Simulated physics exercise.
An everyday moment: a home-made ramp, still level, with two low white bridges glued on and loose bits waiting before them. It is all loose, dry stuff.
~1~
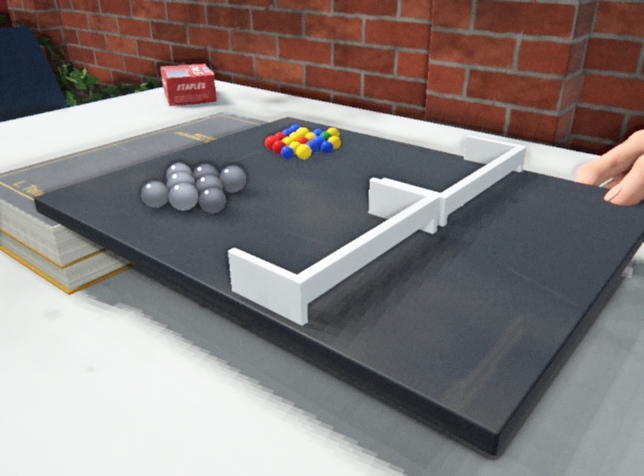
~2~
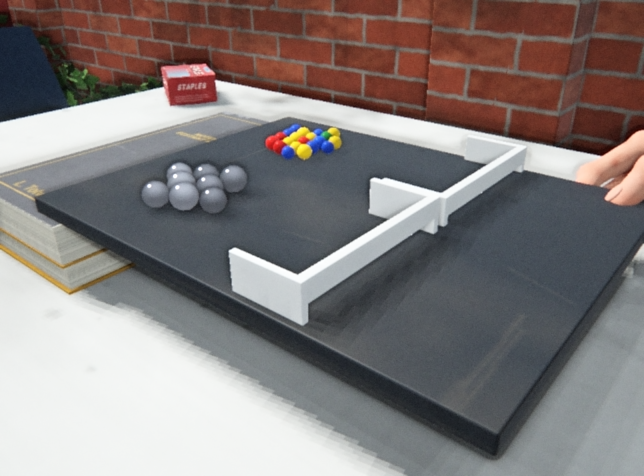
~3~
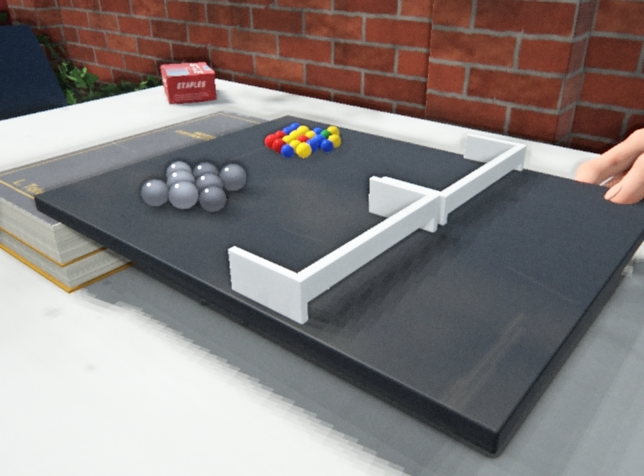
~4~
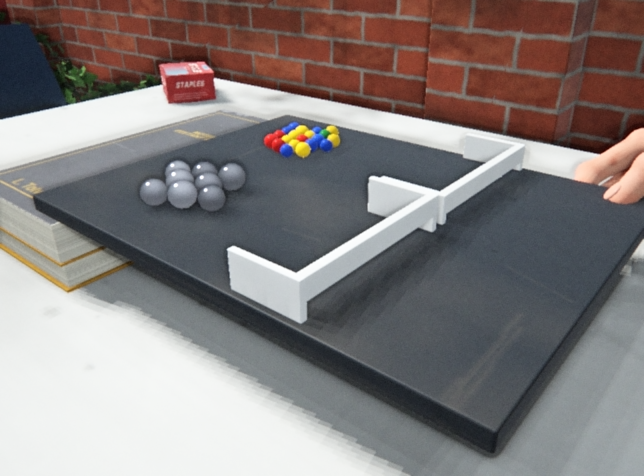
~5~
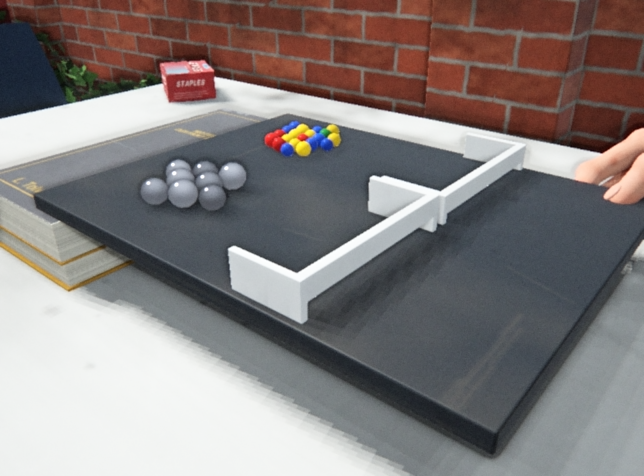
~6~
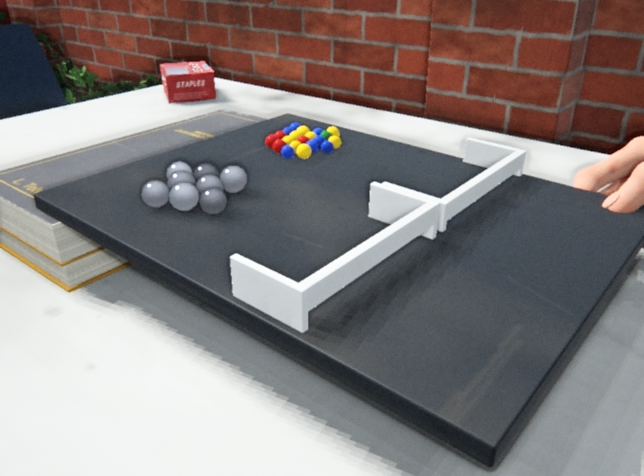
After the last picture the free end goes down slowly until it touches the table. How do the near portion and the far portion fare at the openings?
The near portion cannot fit through and the far portion cannot fit through.
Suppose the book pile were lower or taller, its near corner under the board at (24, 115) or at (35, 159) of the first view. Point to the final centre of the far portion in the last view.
First near (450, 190), then near (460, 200).
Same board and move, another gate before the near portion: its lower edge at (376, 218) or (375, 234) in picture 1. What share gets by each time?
Roughly 100 per cent, and 100 per cent.
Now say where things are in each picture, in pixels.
The first picture shows held end of the board at (483, 418), level; book pile at (162, 170), low, a small part of the board's length; near portion at (209, 188), a few steel balls; far portion at (303, 143), a few round plastic beads; near gate at (375, 243), its slot lower than a piece; far gate at (485, 178), its slot lower than a piece.
The second picture shows held end of the board at (484, 418), level; far portion at (304, 143).
The third picture shows held end of the board at (483, 416), level; near portion at (209, 186).
The fourth picture shows held end of the board at (482, 416), level; far portion at (303, 141).
The fifth picture shows held end of the board at (482, 416), level; near portion at (209, 185).
The sixth picture shows held end of the board at (481, 429), down by 1°; book pile at (162, 168); near portion at (210, 188), not moving; far portion at (304, 142), not moving; near gate at (375, 250); far gate at (485, 183).
Then, 0.33 s past the last view, board sloping at 9°; near portion on its way down; far portion on its way down.
Then, 0.62 s past the last view, board resting at 10°; near portion has reached its gate; far portion on its way down.
Then, 0.87 s past the last view, board resting at 10°; near portion has reached its gate; far portion has reached its gate.
Finally, board resting at 10°; near portion gathered behind its gate; far portion gathered behind its gate.
